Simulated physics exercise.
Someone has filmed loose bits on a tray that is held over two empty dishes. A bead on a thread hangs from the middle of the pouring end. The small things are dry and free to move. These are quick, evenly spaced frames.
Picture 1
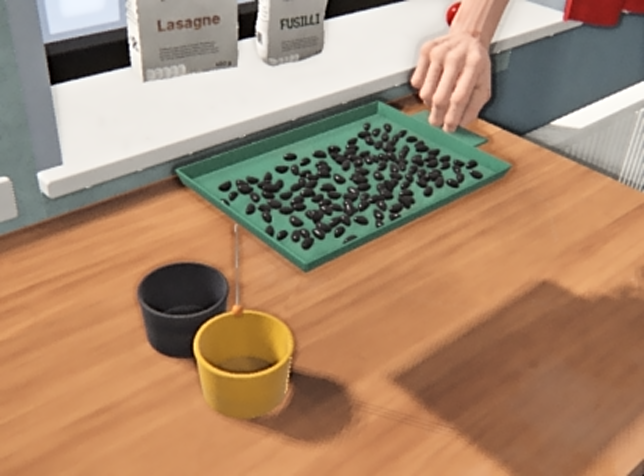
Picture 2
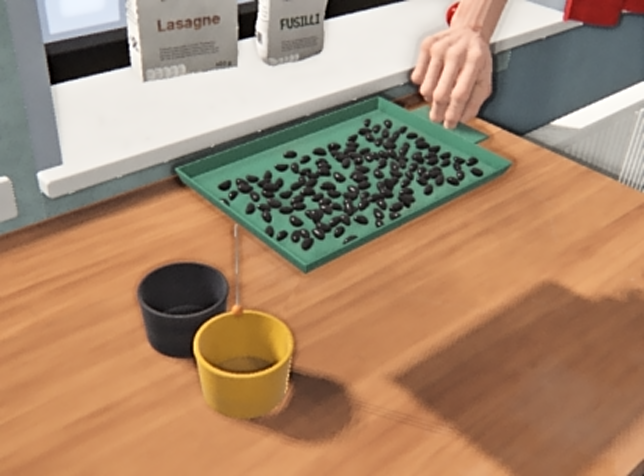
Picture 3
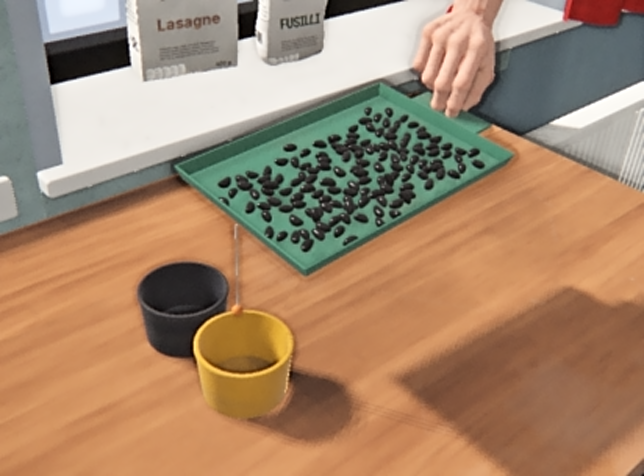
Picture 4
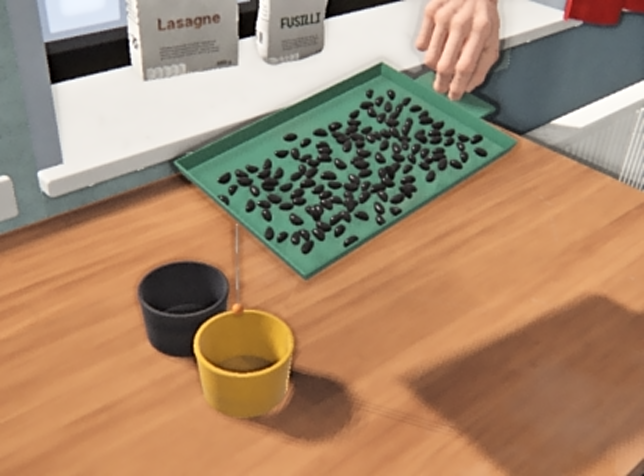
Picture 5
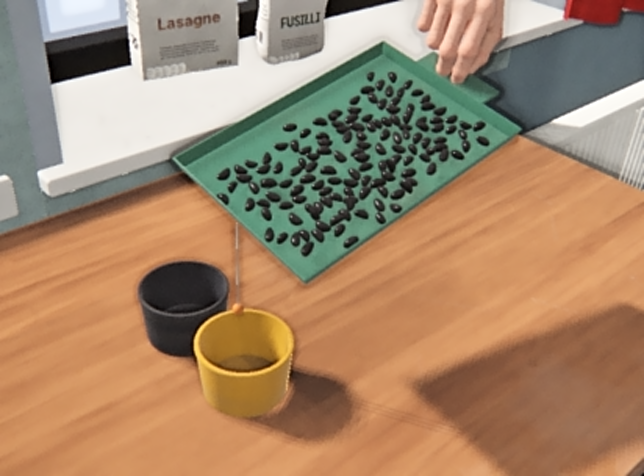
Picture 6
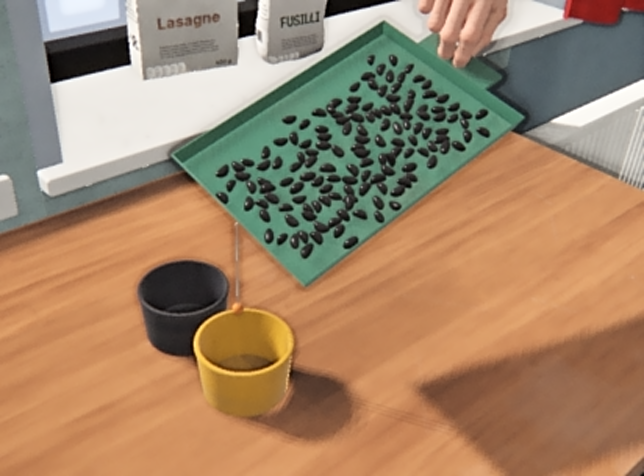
A hand steadily raised the far end of a green tray scattered with black beans, tilting it toward a black dish and a yellow one on the wooden counter, while the beans barely shifted.
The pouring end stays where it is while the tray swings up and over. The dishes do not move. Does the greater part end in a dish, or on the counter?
The two hold under half of the load.
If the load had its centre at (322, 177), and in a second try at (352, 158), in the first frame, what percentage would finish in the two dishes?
In turn 20 and 10 in a hundred.
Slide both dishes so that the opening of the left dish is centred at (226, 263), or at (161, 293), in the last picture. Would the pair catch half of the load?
The first try: Under half. The second: Below a half.
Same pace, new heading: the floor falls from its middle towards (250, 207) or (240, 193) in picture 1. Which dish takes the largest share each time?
One: The left-hand dish. Two: The left-hand dish.
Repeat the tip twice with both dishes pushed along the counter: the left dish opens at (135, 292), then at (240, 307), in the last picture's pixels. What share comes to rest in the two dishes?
Roughly 0 per cent, and 80 per cent.
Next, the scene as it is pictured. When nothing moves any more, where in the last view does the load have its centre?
Around (292, 427).
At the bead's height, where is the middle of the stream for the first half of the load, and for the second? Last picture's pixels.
Around (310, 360) and then (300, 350).
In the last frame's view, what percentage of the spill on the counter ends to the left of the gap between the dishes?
Roughly 0 in a hundred.
Shortly afterwards, tray tipped steeply; all but a few on the tray; only a few outside both; a little in the air.
Next, tray tipped past a quarter turn; near a quarter in the right dish; the bulk outside both; only a few in the air.
Some moments later, tray tipped past a quarter turn; near a quarter in the right dish; the bulk outside both.
In the end, tray tipped past a quarter turn; near a quarter in the right dish; none at all in the left dish; the bulk outside both.
